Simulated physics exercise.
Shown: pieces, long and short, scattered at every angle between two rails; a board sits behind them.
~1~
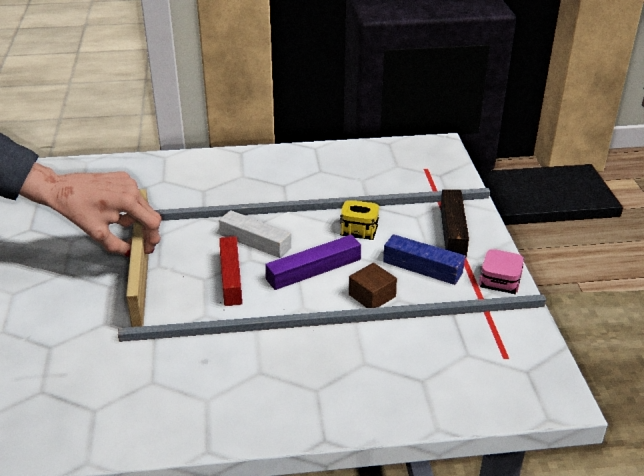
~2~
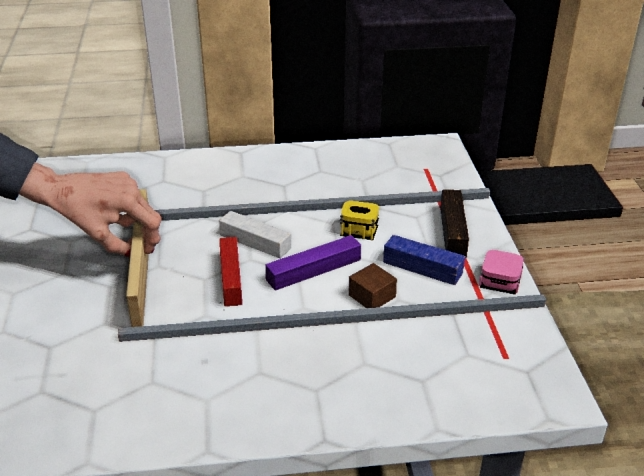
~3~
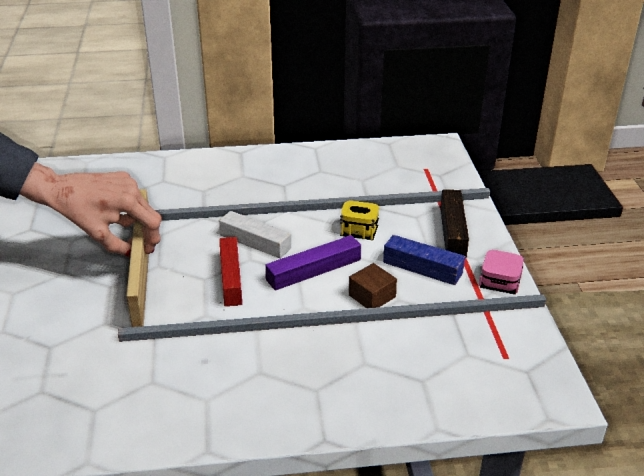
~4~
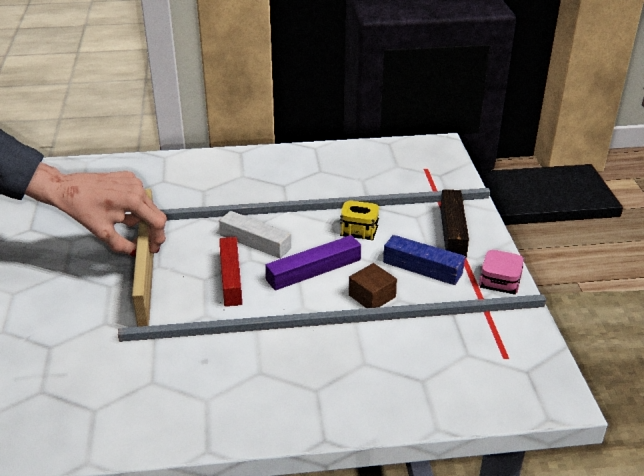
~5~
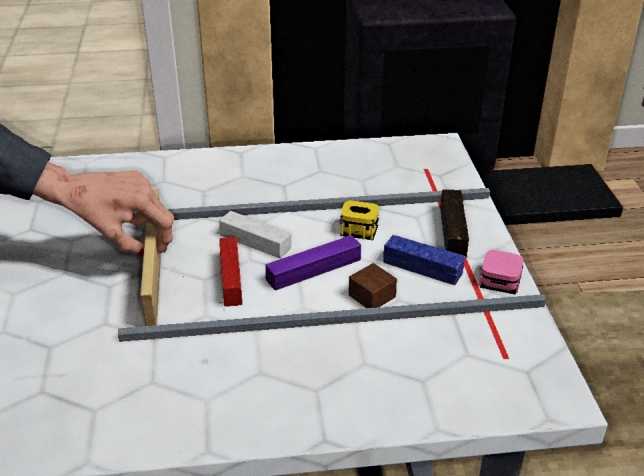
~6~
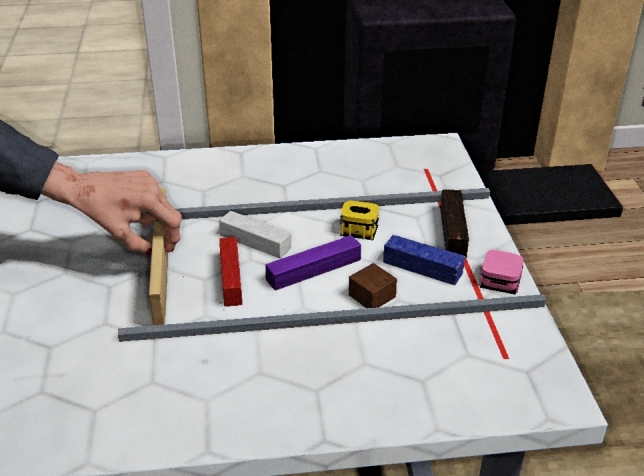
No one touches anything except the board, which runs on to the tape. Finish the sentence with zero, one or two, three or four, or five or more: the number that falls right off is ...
The number that falls right off is three or four.
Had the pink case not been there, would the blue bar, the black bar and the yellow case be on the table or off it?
The blue bar: Drops. The black bar: Drops. The yellow case: Remains.
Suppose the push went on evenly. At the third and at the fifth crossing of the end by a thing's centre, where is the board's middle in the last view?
Near (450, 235) first, near (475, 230) second.
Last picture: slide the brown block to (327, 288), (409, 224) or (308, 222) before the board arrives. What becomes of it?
Spot by spot, it stays put; slips away; stays put.
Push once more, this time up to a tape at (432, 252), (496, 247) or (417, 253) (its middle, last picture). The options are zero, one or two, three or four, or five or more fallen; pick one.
Counts as listed: One to two / five or more / not one.
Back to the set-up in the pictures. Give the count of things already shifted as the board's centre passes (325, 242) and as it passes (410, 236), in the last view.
I count 6 first and 8 after.
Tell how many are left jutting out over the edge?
As for overhanging, the count is 2.
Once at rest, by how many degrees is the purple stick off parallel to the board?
About 10°.
Early on, none off yet; pink case at rest near (502, 272); black bar at rest near (454, 223); blue bar at rest near (426, 259).
Finally, the number that fall off is three or four; lost, blue bar, black bar and pink case.
